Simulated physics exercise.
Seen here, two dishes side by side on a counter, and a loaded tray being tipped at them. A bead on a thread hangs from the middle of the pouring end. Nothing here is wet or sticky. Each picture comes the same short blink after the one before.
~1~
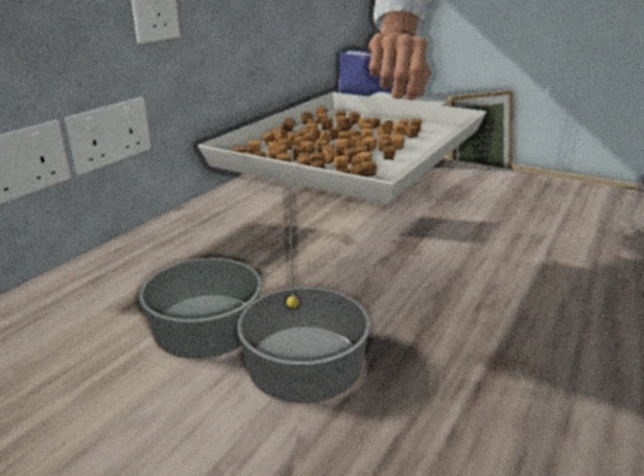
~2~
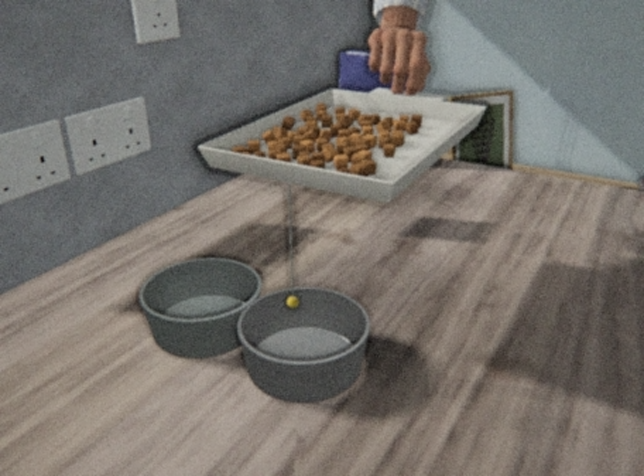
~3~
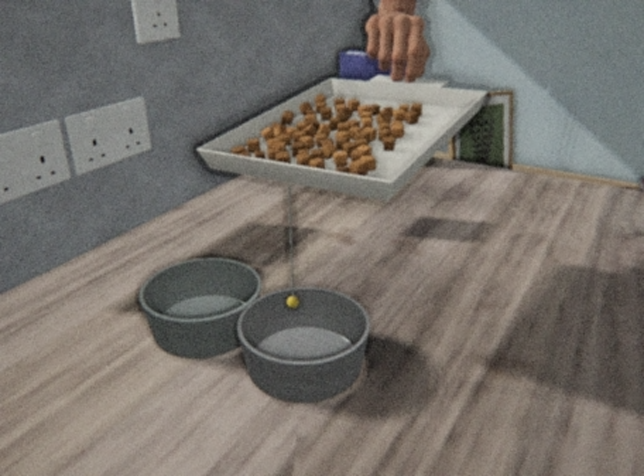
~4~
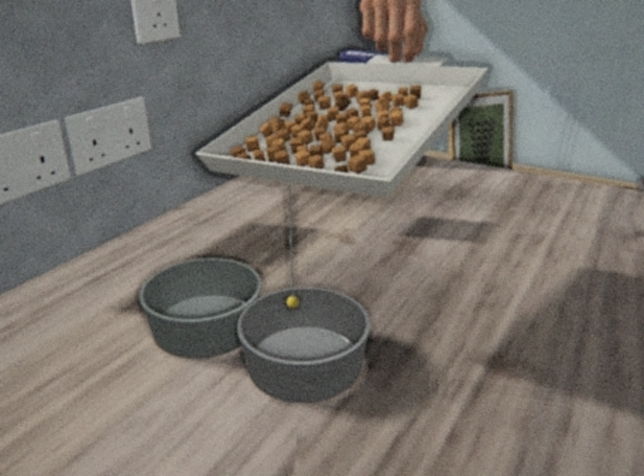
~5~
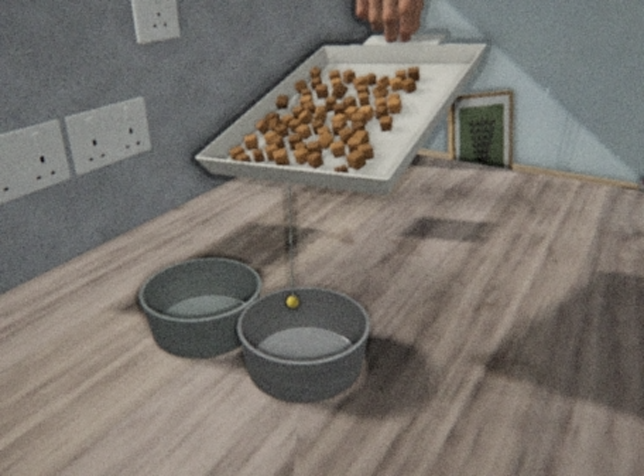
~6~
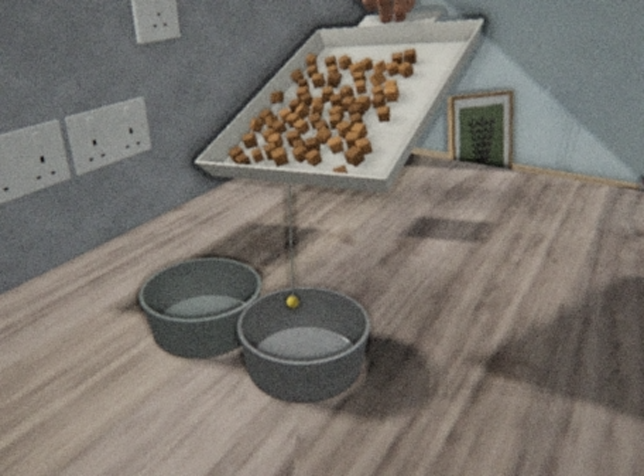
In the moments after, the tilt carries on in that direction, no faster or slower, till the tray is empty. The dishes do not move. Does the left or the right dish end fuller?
It favours the left-hand dish.
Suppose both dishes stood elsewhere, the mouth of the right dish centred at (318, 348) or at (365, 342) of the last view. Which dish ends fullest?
First the left one, then the left dish.
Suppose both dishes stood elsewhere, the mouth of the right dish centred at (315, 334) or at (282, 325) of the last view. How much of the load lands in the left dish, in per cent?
In turn 60 and 40 in a hundred.
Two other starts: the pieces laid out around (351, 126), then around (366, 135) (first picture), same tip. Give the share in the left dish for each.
About 50 and 50 per cent.
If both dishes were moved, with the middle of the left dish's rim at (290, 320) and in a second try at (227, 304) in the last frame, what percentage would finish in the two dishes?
About 10 and 60 per cent.
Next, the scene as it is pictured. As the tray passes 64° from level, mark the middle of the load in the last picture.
At about (262, 132).
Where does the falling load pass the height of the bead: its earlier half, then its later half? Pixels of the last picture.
At about (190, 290), then at (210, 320).
Soon after the last picture, tray tipped steeply; all on the tray.
A little later, tray tipped past a quarter turn; nearly all on the tray; a small part in the left dish; a stray few outside both; a stray few in the air.
Later still, tray tipped past a quarter turn; a small part in the right dish; about a third in the left dish; about half outside both; a stray few in the air.
At rest, tray tipped past a quarter turn; a small part in the right dish; about a third in the left dish; about half outside both.
